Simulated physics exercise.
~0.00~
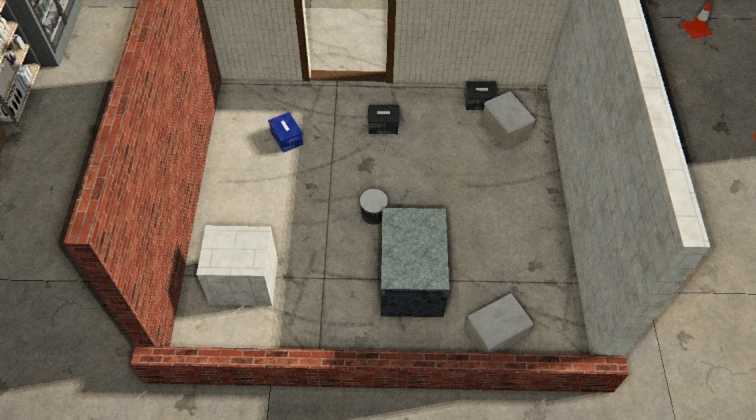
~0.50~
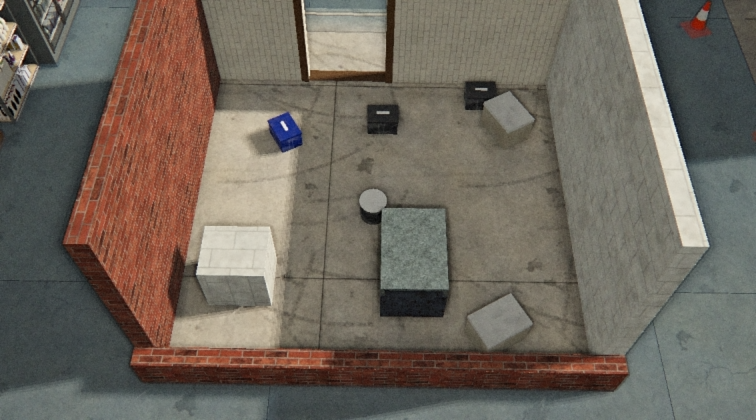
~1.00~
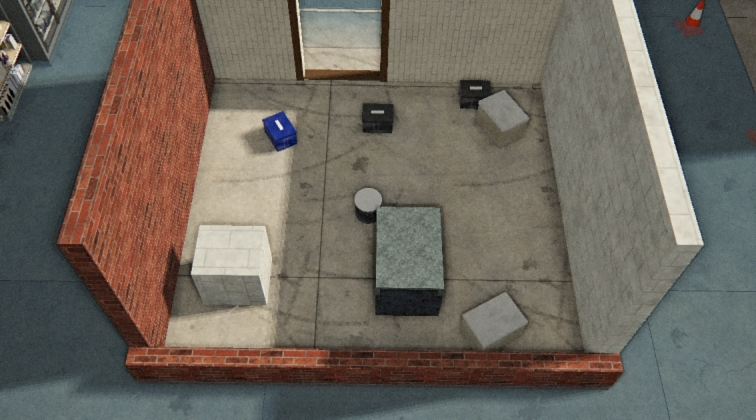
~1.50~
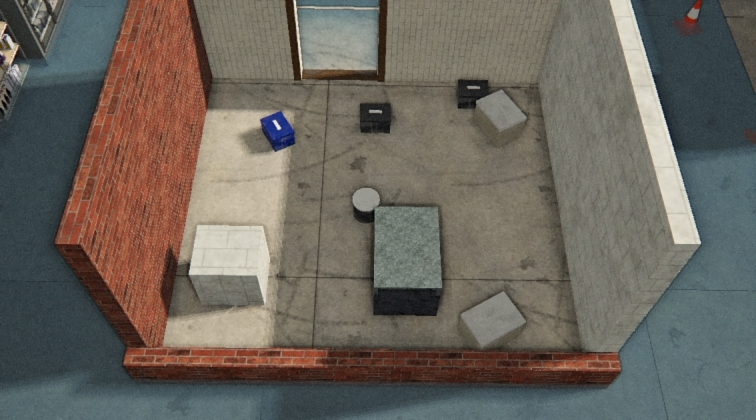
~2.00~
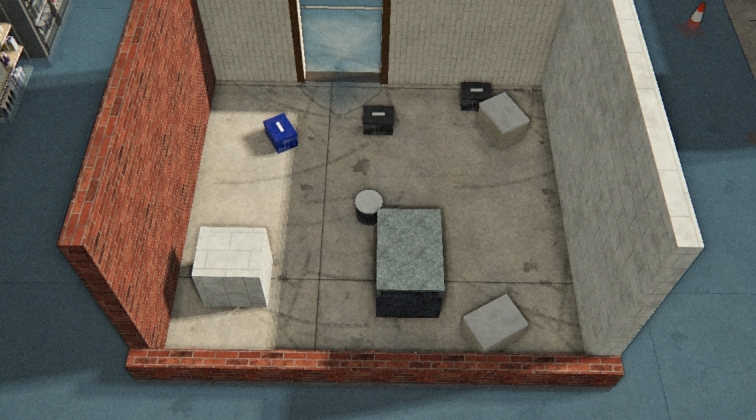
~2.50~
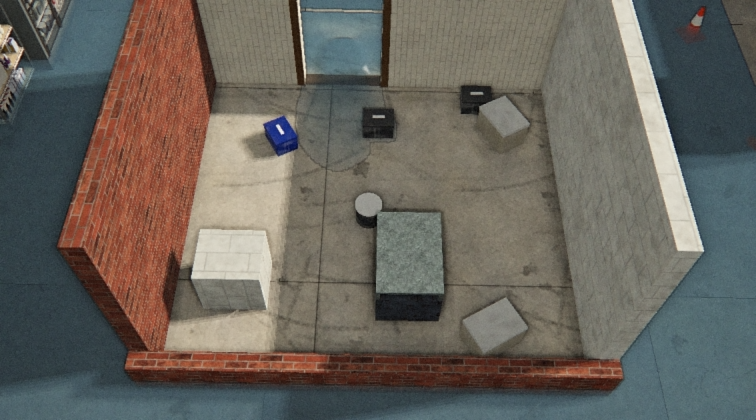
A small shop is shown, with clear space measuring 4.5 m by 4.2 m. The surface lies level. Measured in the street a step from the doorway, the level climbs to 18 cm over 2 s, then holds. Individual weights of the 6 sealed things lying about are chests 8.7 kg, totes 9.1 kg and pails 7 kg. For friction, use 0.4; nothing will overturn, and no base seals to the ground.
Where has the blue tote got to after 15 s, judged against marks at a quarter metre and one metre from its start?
It's going to make a modest move.
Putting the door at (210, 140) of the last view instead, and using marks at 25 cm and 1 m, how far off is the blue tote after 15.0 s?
So the blue tote is well away by then.
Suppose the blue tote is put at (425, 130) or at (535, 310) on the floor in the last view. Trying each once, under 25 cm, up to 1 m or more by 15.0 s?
The first start leaves it basically unmoved, the second leaves it well away.
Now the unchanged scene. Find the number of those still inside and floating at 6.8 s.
By my count, 0.
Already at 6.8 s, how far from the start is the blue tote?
I'd guess some 60 cm by then.
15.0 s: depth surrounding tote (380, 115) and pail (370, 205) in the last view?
Around 10 cm and 11 cm.
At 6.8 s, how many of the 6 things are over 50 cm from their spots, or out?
My count gives 2.
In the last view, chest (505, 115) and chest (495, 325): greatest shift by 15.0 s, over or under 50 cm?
In that order: Within and beyond.
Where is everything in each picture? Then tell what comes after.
In the first frame, the blue tote at (285, 126) rests on the ground; 0.0 m2 under water; 0 of 6 have shifted.
In the second frame, the blue tote at (284, 126) rests on the ground; water covers 0.0 m2; 0 of 6 have shifted.
In the third frame, the blue tote at (279, 125) rests on the ground; 0.0 m2 under water; 0 of 6 have shifted.
In the fourth frame, the blue tote at (277, 125) rests on the ground; water covers 0.0 m2; 0 of 6 have shifted.
In the fifth frame, the blue tote at (280, 127) rests on the ground; 0.4 m2 under water; 0 of 6 have shifted.
In the sixth frame, the blue tote at (280, 130), on the bottom; 1.3 m2 under water; 0 of 6 have shifted.
After 3.5 s the blue tote is near (265, 139), 0.2 m from its start, aground; 0 afloat.
After 6.8 s the blue tote is near (244, 152), 0.6 m from its start, aground; 0 afloat.
After 11.0 s the blue tote is near (239, 117), 0.6 m from its start, aground; 1 afloat.
After 15.0 s the blue tote is near (269, 101), 0.5 m from its start, afloat; 6 afloat.
